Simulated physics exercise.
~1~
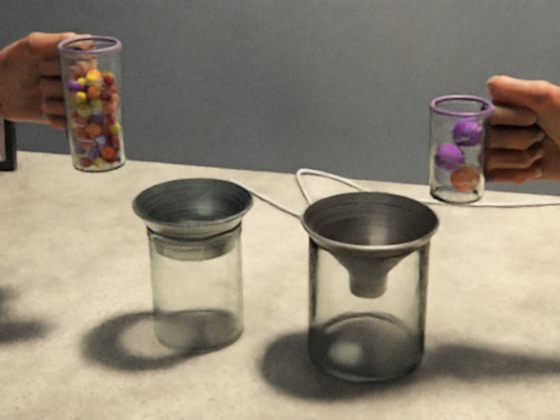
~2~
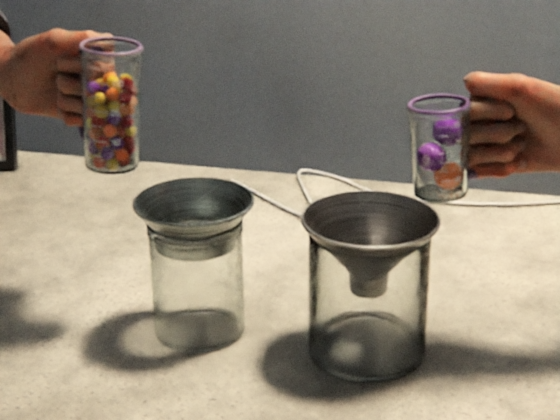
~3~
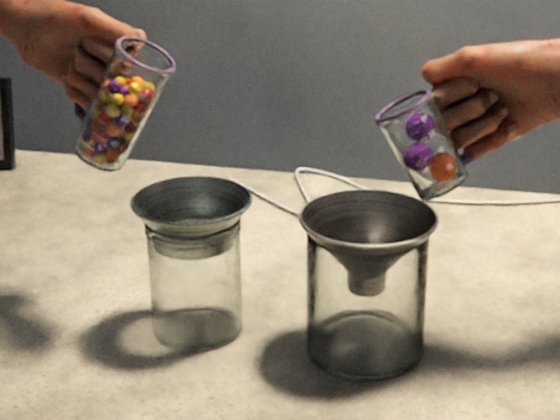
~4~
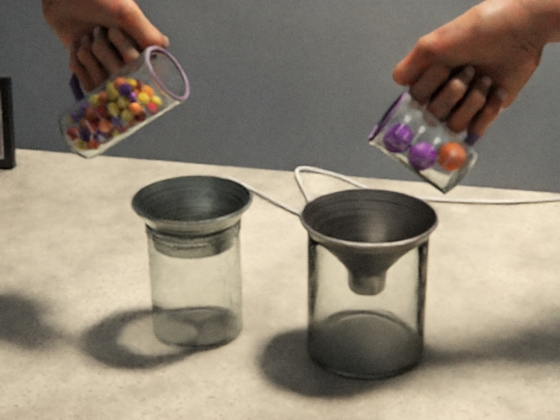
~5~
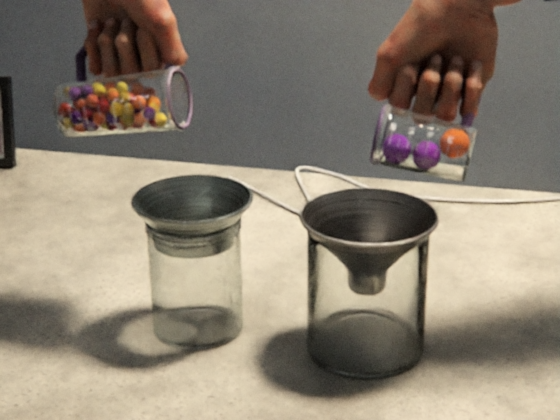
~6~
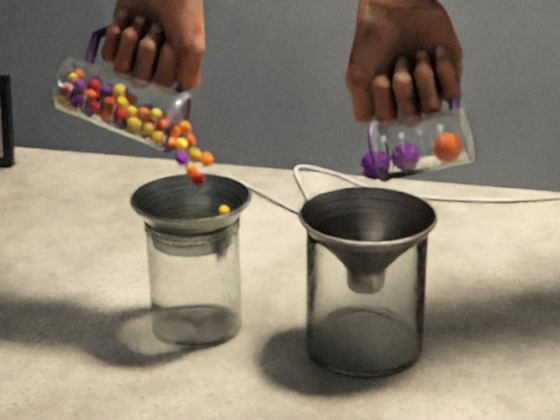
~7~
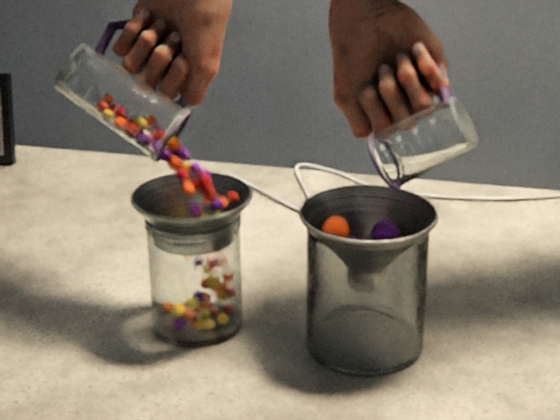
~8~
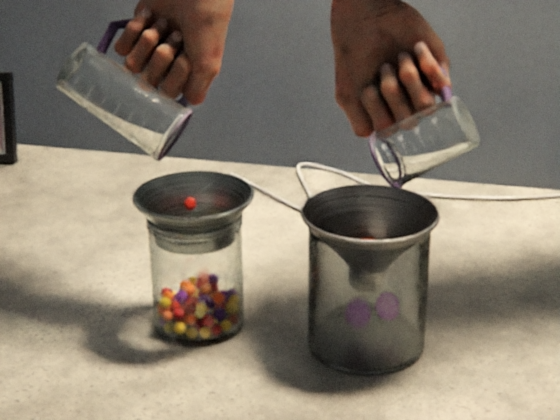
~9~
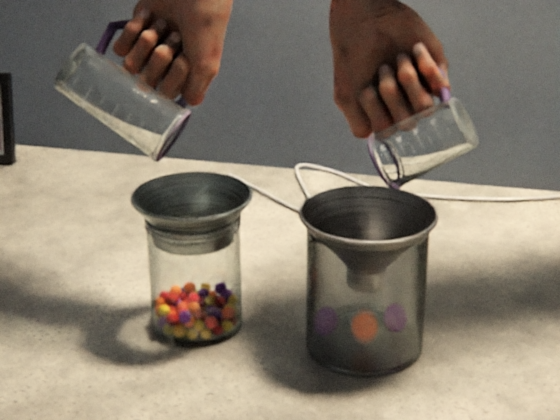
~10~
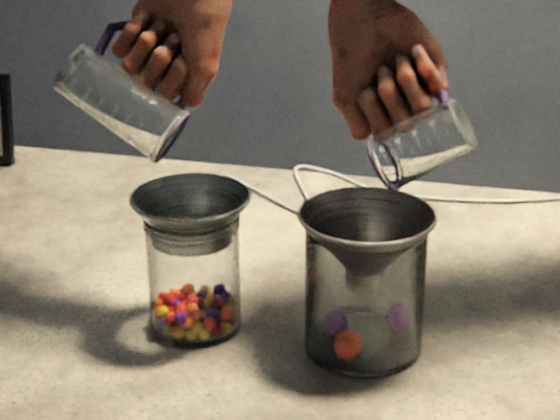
Two hands tipped clear cups over metal funnels set in glass jars, the left pouring many small colourful balls and the right two purple balls and an orange one, and everything ran through both funnels and settled in the jars below.
